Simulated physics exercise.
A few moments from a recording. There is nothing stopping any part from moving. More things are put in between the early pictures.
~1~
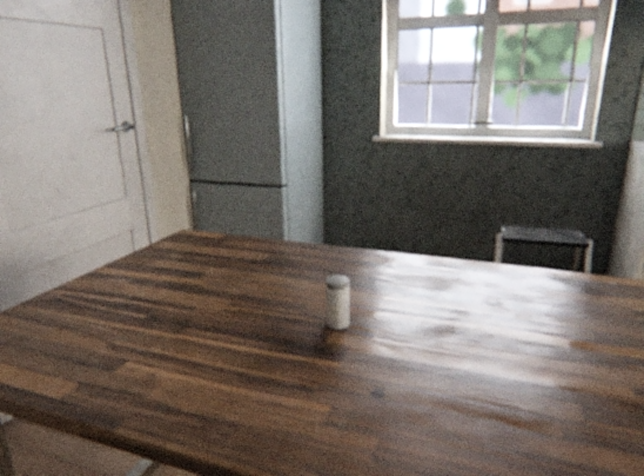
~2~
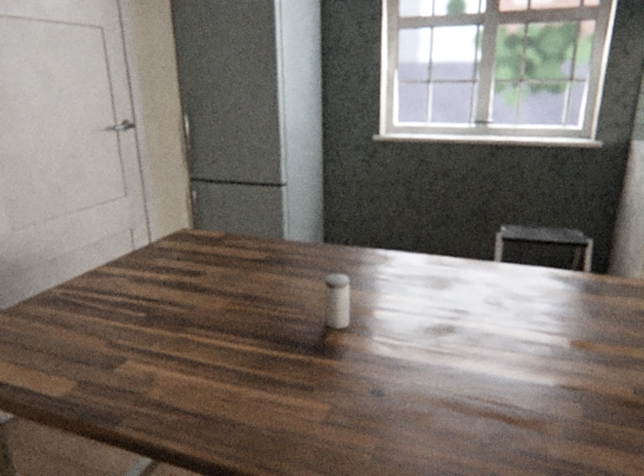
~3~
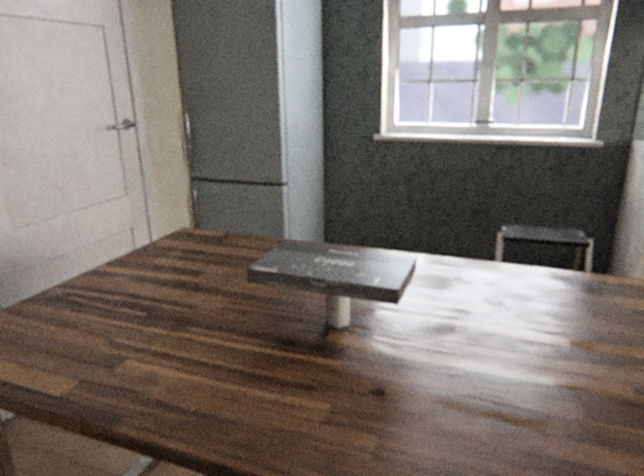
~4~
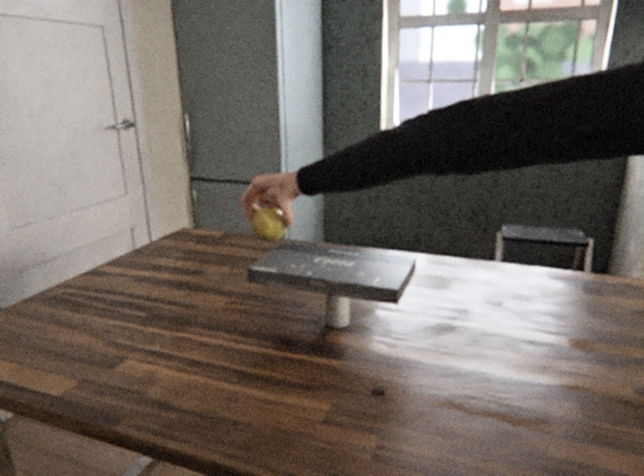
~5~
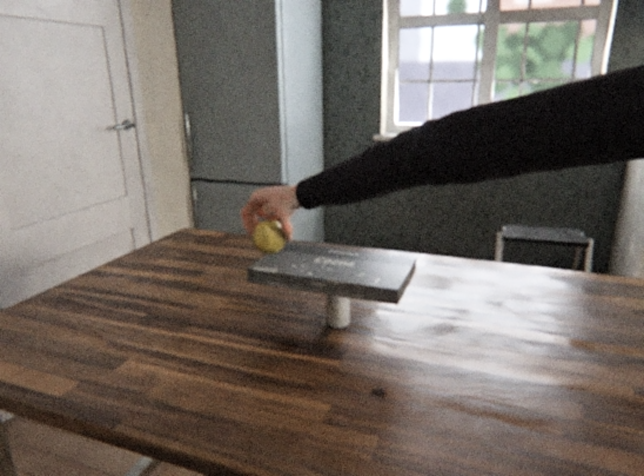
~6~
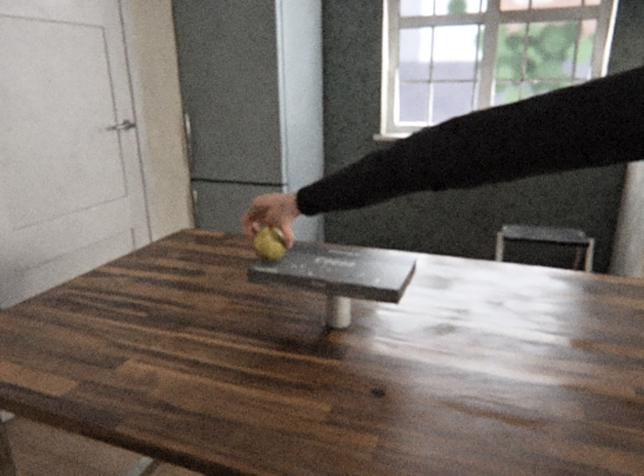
A hand in a black sleeve reaches in from the right and lowers a yellow apple onto the left end of a dark, flat, box-like slab, still gripping it. The slab, absent at first, lies across a small white shaker on a brown wooden table. The still camera looks slightly down across a room with a white door at left and a window at upper right.
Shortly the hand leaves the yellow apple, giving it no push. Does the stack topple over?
Yes - I expect the stack to come down, at least in part.
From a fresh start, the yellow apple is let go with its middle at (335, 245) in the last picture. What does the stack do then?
Outcome: Stable.
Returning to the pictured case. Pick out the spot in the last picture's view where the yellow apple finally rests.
Close to pixel (221, 298).
Then, 0.30 s on from there, yellow apple now fallen; grey packet turned 28° from how it was put.
Then, 0.50 s on from there, grey packet turned 40° from how it was put.
Then, 0.70 s on from there, grey packet turned 30° from how it was put.
In the end, fallen, yellow apple and grey packet; white shaker unmoved. At the end, from the last picture's camera, yellow apple near (220, 298). The stack loses its balance.
